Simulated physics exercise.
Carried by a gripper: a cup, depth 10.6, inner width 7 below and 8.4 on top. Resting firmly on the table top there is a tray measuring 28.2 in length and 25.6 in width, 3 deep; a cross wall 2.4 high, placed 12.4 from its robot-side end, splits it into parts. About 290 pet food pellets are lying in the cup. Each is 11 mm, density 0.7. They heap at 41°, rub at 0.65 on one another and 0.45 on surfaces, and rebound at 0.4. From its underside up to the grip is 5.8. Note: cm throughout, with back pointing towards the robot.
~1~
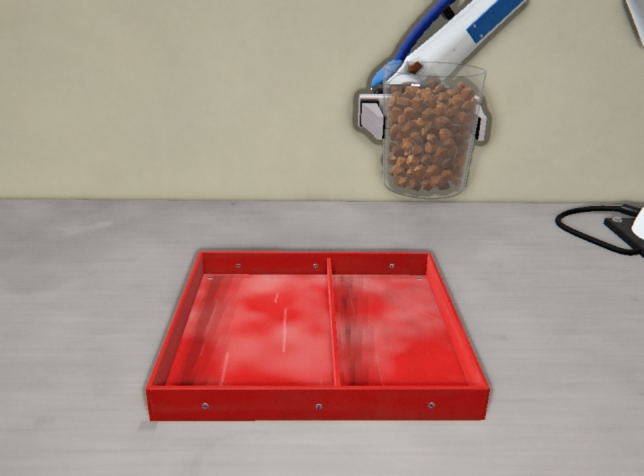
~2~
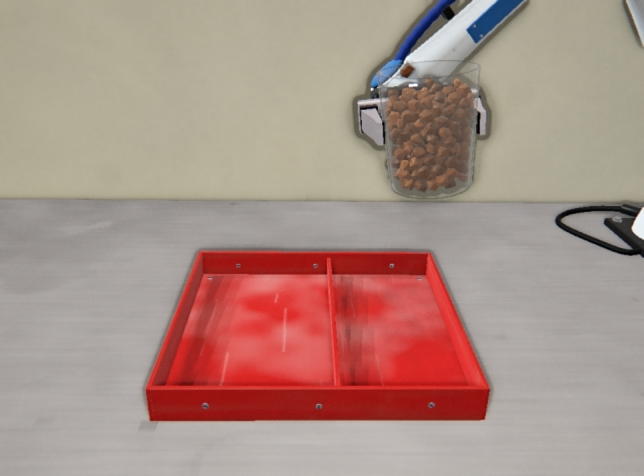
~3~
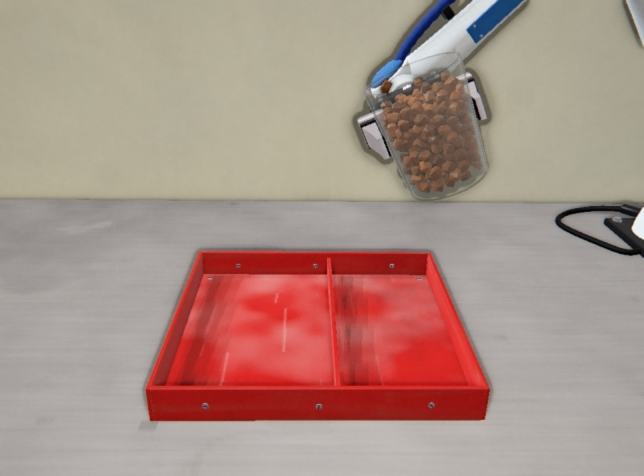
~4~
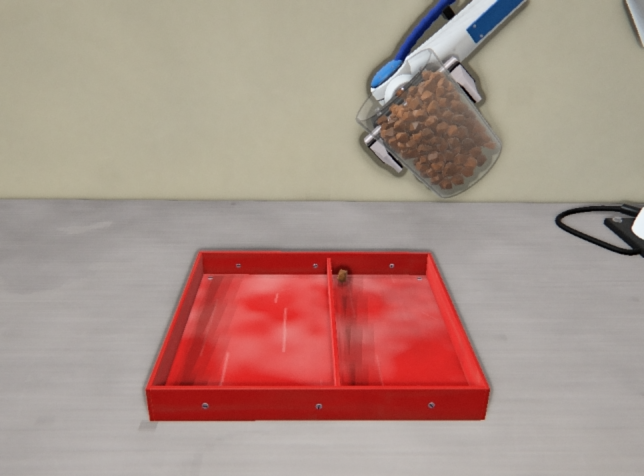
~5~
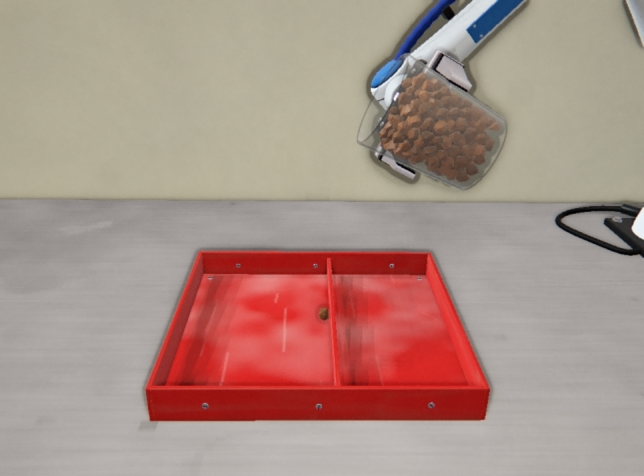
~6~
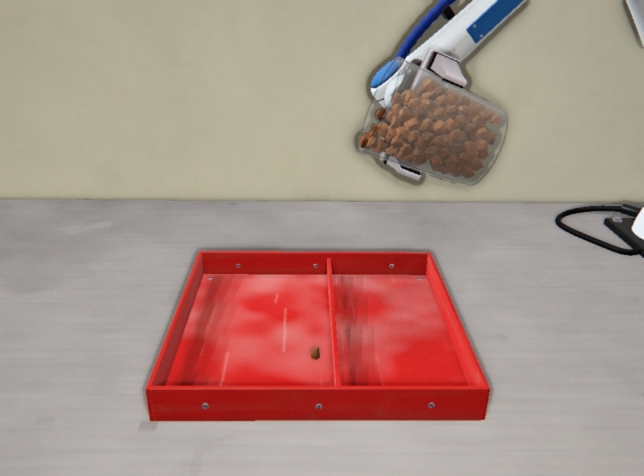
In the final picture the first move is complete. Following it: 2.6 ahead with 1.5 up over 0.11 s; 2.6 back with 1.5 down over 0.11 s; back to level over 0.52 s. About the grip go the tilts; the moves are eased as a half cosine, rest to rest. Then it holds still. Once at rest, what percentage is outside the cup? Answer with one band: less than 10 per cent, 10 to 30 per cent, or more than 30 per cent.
10 to 30 per cent.
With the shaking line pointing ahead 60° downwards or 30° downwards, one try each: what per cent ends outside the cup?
You'd get about 0 per cent with the first setting and about 5 per cent with the second.
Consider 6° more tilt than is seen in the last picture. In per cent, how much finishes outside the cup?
Some 25 per cent.
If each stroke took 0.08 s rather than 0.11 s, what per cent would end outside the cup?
I'd expect close to 45 in a hundred.
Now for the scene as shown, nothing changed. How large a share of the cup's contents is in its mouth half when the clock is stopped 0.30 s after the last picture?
Estimate: Around 50 %.
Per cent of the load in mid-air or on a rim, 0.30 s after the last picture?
I'd put it near 14 per cent.
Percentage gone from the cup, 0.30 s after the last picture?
I'd put it at some 15 per cent at that point.
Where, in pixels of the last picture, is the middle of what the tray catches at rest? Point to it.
(284, 329).
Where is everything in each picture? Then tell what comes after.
Cup middle at (429, 131), level; upper third of the load around (432, 105), from x 390 to 470, top at y 65; 290 in the cup, in the first frame.
Cup middle at (429, 131), tilted 7° forward; upper third of the load around (433, 105), from x 390 to 470, top at y 70, in the second frame.
Cup middle at (431, 131), tilted 24° forward; upper third of the load around (431, 107), from x 385 to 475, top at y 80; 289 in the cup, 1 in flight or on a rim, in the third frame.
Cup middle at (433, 129), tilted 45° forward; upper third of the load around (432, 108), from x 340 to 490, top at y 75; 289 in the cup, 1 in flight or on a rim, in the fourth frame.
Cup middle at (434, 128), tilted 62° forward; upper third of the load around (431, 108), from x 325 to 495, top at y 80; 289 in the cup, 1 in the far-side part, in the fifth frame.
Cup middle at (434, 128), tilted 69° forward; upper third of the load around (434, 110), from x 315 to 495, top at y 85; 289 in the cup, 1 in the far-side part, in the sixth frame.
Then, 0.30 s after the last picture, tilted 65° forward, highest piece 25 above the table; 245 in the cup, 4 in the far-side part, 41 in flight or on a rim.
Then, 0.59 s after the last picture, tilted 13° forward, highest piece 27 above the table; 238 in the cup, 51 in the far-side part, 1 in the robot-side part.
Then, 0.94 s after the last picture, level, highest piece 27 above the table; 238 in the cup, 51 in the far-side part, 1 in the robot-side part.
Then, 1.99 s after the last picture, level, highest piece 27 above the table; 238 in the cup, 51 in the far-side part, 1 in the robot-side part.
Final count, 238 in the cup, 51 in the far-side part, 1 in the robot-side part. That is 18 % outside the cup.
